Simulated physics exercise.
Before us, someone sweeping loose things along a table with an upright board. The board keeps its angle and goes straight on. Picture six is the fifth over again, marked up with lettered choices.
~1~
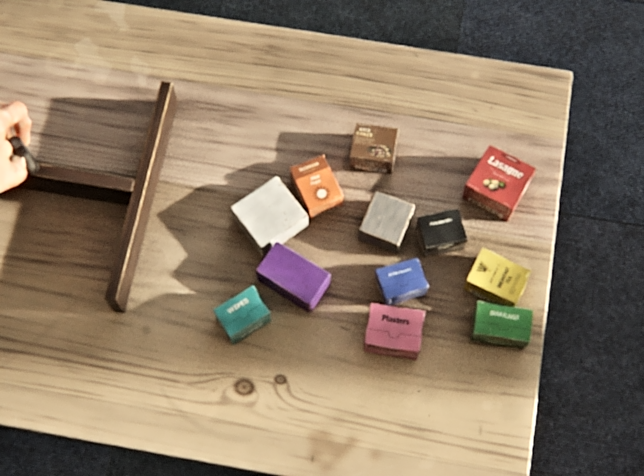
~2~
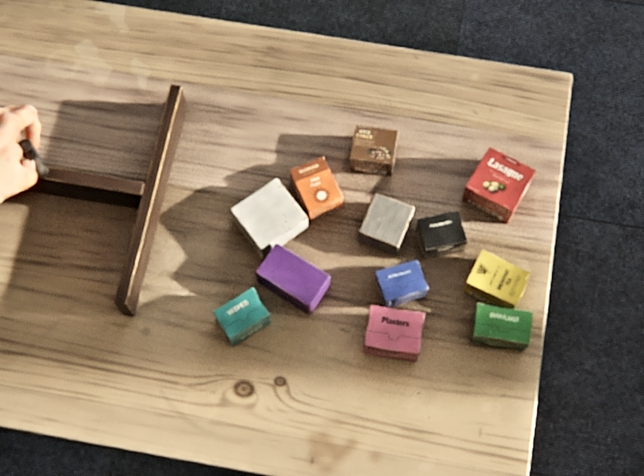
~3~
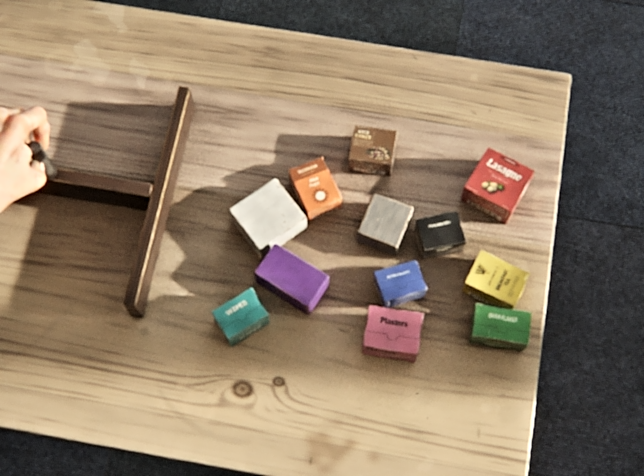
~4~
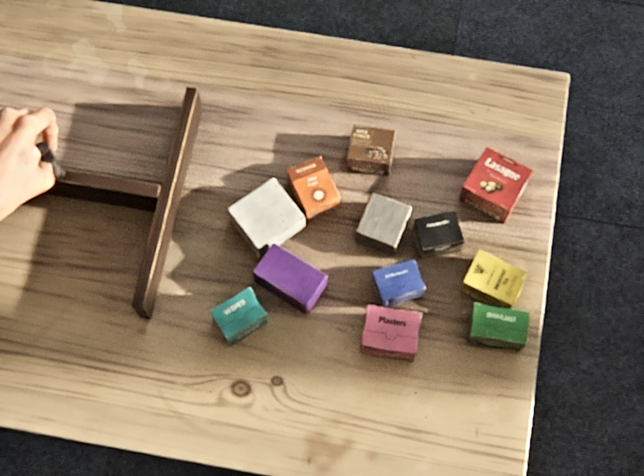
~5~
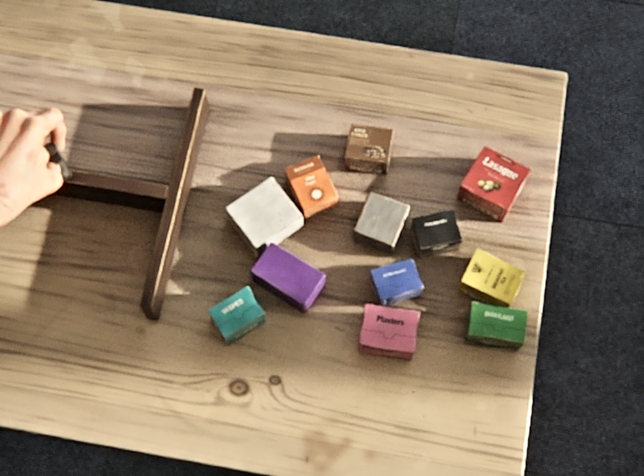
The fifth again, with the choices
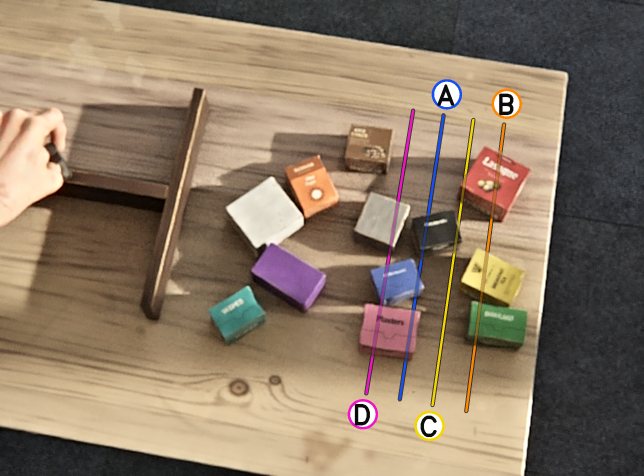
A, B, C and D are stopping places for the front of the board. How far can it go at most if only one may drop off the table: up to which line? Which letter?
As far as mark A.
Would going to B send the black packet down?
Yes.
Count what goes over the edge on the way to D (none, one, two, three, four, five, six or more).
By then, none.
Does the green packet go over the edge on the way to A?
No.
On the marked copy, A at (423, 250); B at (486, 261); C at (454, 255); D at (391, 245).
Taking A. A third of the way, board (262, 208); turquoise box (277, 324); orange packet (333, 180).
Two thirds of the way, board (352, 223); yellow box (507, 284); black packet (480, 235).
When it is over, board (421, 234); black packet (547, 242); yellow box (528, 289); none fallen.
As for the rest, B drops six; C drops three; D is within the limit but short.
